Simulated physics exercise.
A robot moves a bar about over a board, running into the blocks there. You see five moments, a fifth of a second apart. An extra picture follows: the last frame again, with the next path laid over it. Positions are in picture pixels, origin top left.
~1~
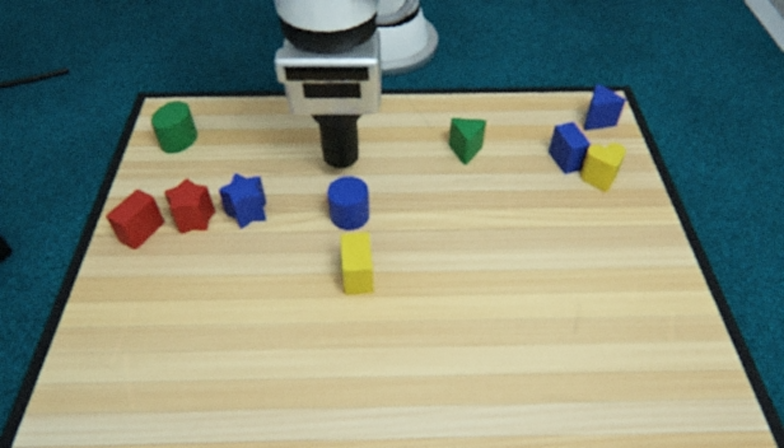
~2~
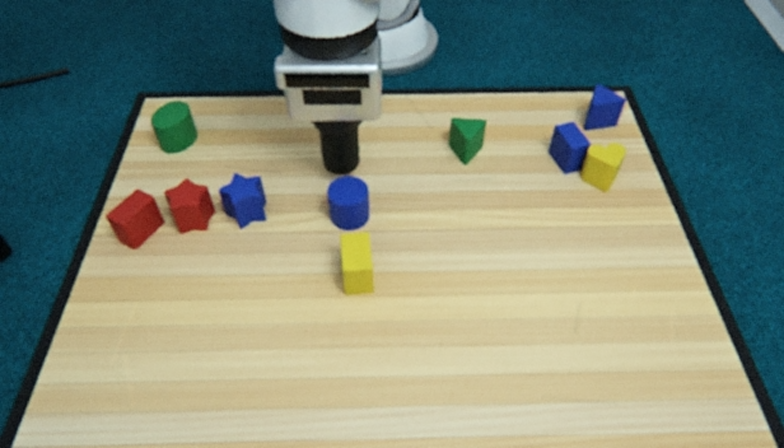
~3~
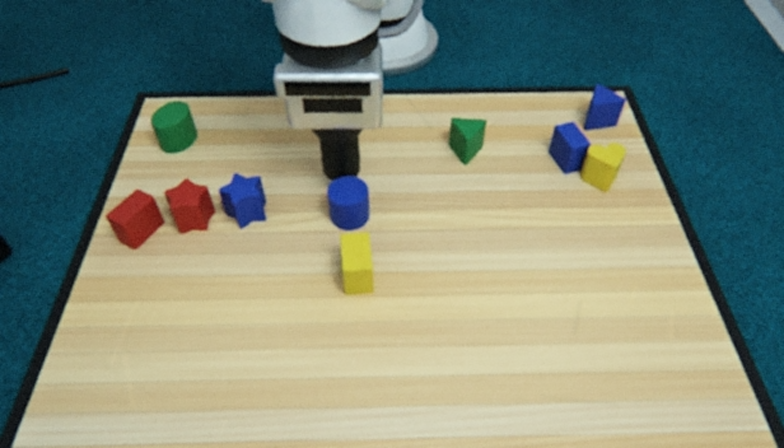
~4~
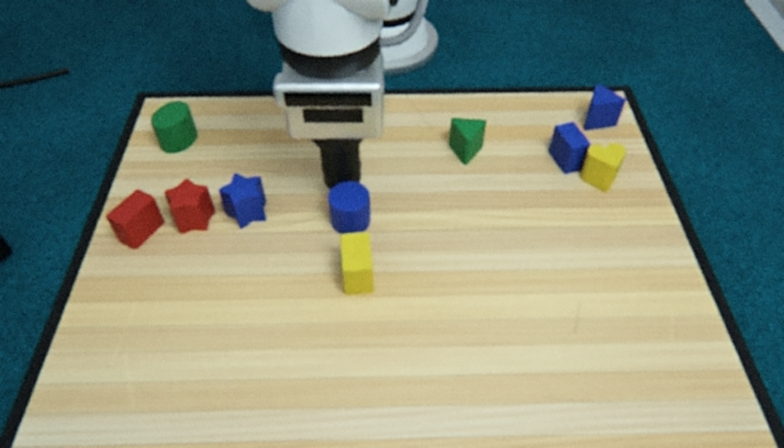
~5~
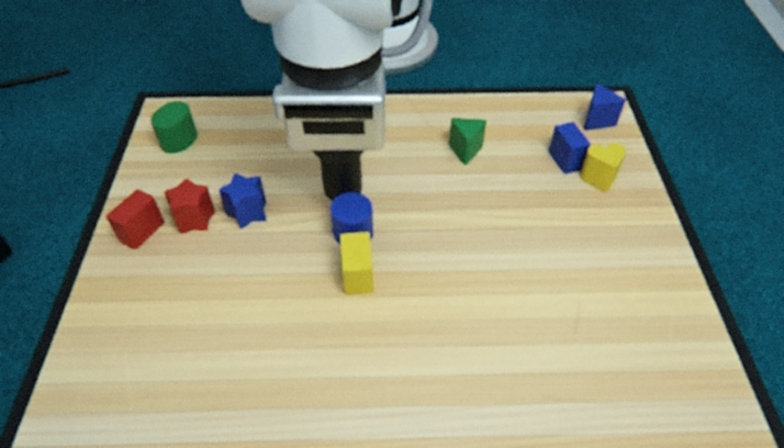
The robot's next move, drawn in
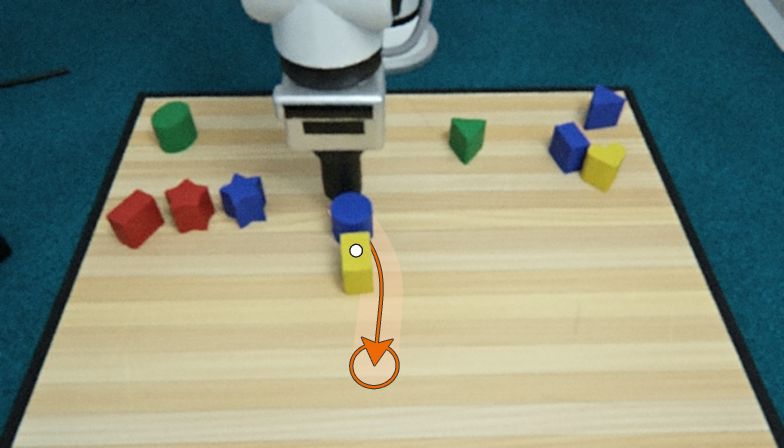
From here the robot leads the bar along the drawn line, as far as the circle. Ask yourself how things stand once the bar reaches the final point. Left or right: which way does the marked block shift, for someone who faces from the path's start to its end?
Shifts right.
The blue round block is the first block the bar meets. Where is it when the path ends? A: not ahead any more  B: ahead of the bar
My answer is option B.
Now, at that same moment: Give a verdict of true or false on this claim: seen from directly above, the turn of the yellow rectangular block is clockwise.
The claim holds.
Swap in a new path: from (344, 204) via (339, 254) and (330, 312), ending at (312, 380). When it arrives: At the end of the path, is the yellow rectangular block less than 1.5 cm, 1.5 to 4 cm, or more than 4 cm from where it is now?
It moves more than 4 cm.
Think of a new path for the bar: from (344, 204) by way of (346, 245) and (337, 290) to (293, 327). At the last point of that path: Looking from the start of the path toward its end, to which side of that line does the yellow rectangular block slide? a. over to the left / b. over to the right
I choose a.
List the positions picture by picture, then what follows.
In the first picture, tip of the bar (341, 157), middles of tops, blue round block (348, 190), yellow rectangular block (356, 251).
In the second picture, bar (341, 163), nothing pushed.
In the third picture, bar (342, 170), nothing pushed.
In the fourth picture, bar (342, 180), blue round block (349, 195).
In the fifth picture, bar (343, 190), blue round block (351, 207), yellow rectangular block (356, 251).
The line goes from (344, 204) over (372, 247) and (381, 301) to (374, 365); the dot is on the yellow rectangular block.
The first path, step by step. One third of the way, bar (371, 234); blue round block (373, 256); yellow rectangular block (356, 294), turned 30° clockwise.
Two thirds of the way, bar (381, 290); blue round block (381, 318); yellow rectangular block (338, 347), turned 70° clockwise.
At the end, bar (374, 354); blue round block (390, 387); yellow rectangular block (323, 367), turned 105° clockwise.
